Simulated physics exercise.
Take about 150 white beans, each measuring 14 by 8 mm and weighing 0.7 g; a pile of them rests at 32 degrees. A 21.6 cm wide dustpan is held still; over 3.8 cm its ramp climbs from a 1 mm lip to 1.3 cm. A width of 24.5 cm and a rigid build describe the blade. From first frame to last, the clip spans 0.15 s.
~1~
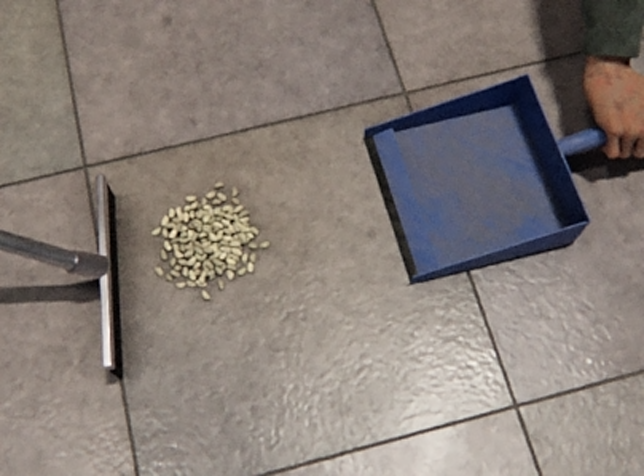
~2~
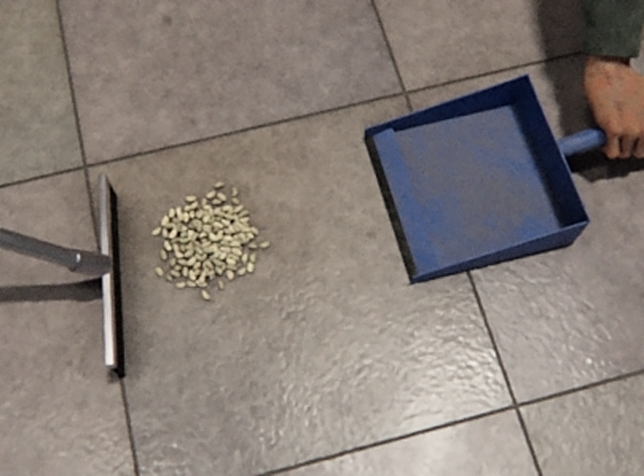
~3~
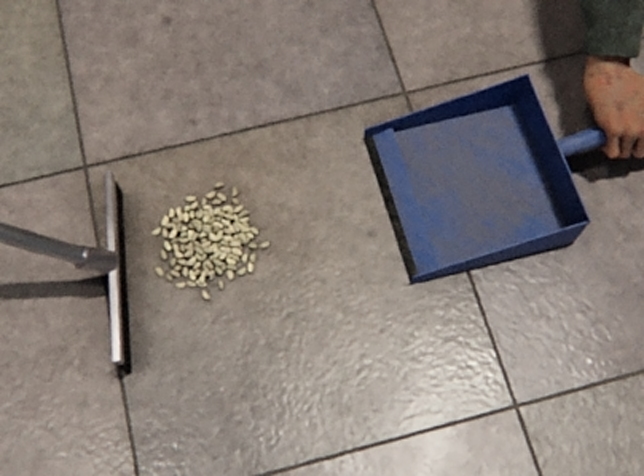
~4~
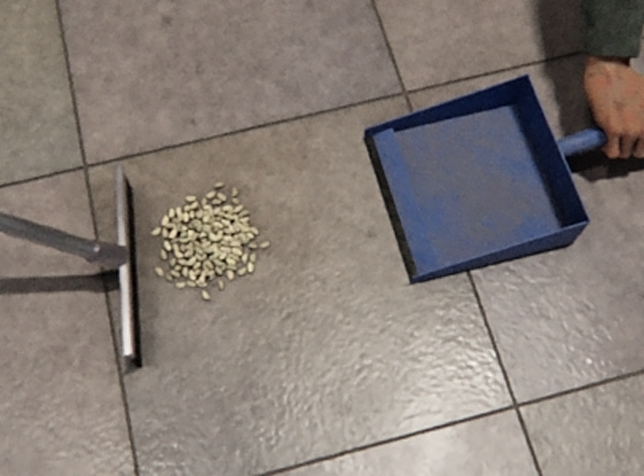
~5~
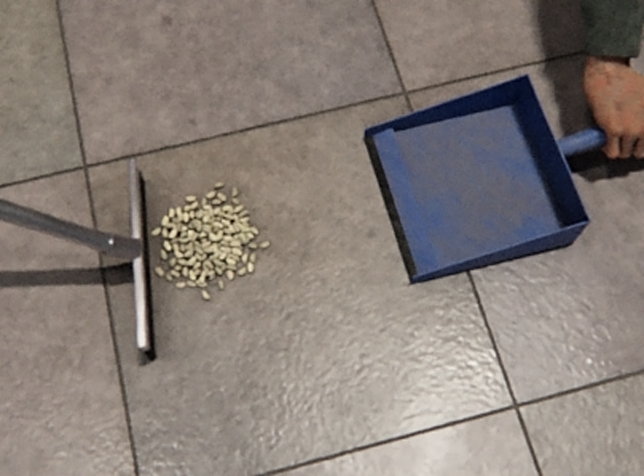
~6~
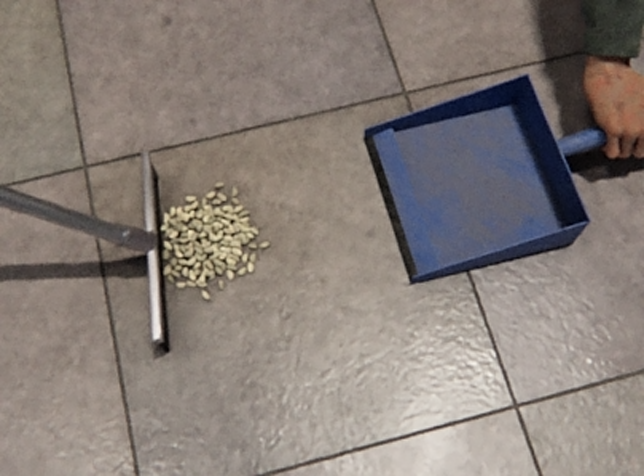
A squeegee-like blade sliding right across grey tiles to touch a pile of white beans, a hand holding a blue dustpan still.
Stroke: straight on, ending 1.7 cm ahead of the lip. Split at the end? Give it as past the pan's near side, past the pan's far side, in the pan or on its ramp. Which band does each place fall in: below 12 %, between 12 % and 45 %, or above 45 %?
As I see it, past the pan's near side: A low share, past the pan's far side: A medium share, in the pan or on its ramp: A medium share.
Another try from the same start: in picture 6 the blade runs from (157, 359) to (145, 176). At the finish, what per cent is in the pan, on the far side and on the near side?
Pan 35; far 5; near 5.
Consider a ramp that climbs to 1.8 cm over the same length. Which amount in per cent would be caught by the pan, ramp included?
Estimate with the new ramp: Some 15 in a hundred.
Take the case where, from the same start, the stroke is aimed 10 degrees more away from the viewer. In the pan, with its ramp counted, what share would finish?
10 %.
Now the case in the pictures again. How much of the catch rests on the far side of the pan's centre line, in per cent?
Some 90 per cent.
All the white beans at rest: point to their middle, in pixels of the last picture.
In the last view, approximately (375, 178).
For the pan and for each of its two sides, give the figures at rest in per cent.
Near 5, far 20, pan 20, all in per cent.
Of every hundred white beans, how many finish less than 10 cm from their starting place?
Roughly 0 in a hundred.
Then, 0.22 s after the last picture, middle of the blade 17 cm from the lip; 0 % over the lip, far side 5 %, near side 0 %.
Then, 0.37 s after the last picture, middle of the blade 8 cm from the lip; 0 % over the lip, far side 15 %, near side 0 %.
Then, 0.64 s after the last picture, middle of the blade 3 cm from the lip; 20 % over the lip, far side 20 %, near side 5 %.
In the end, near side 5 %, far side 20 %, pan 20 %, in front of the lip or behind the blade 55 %.
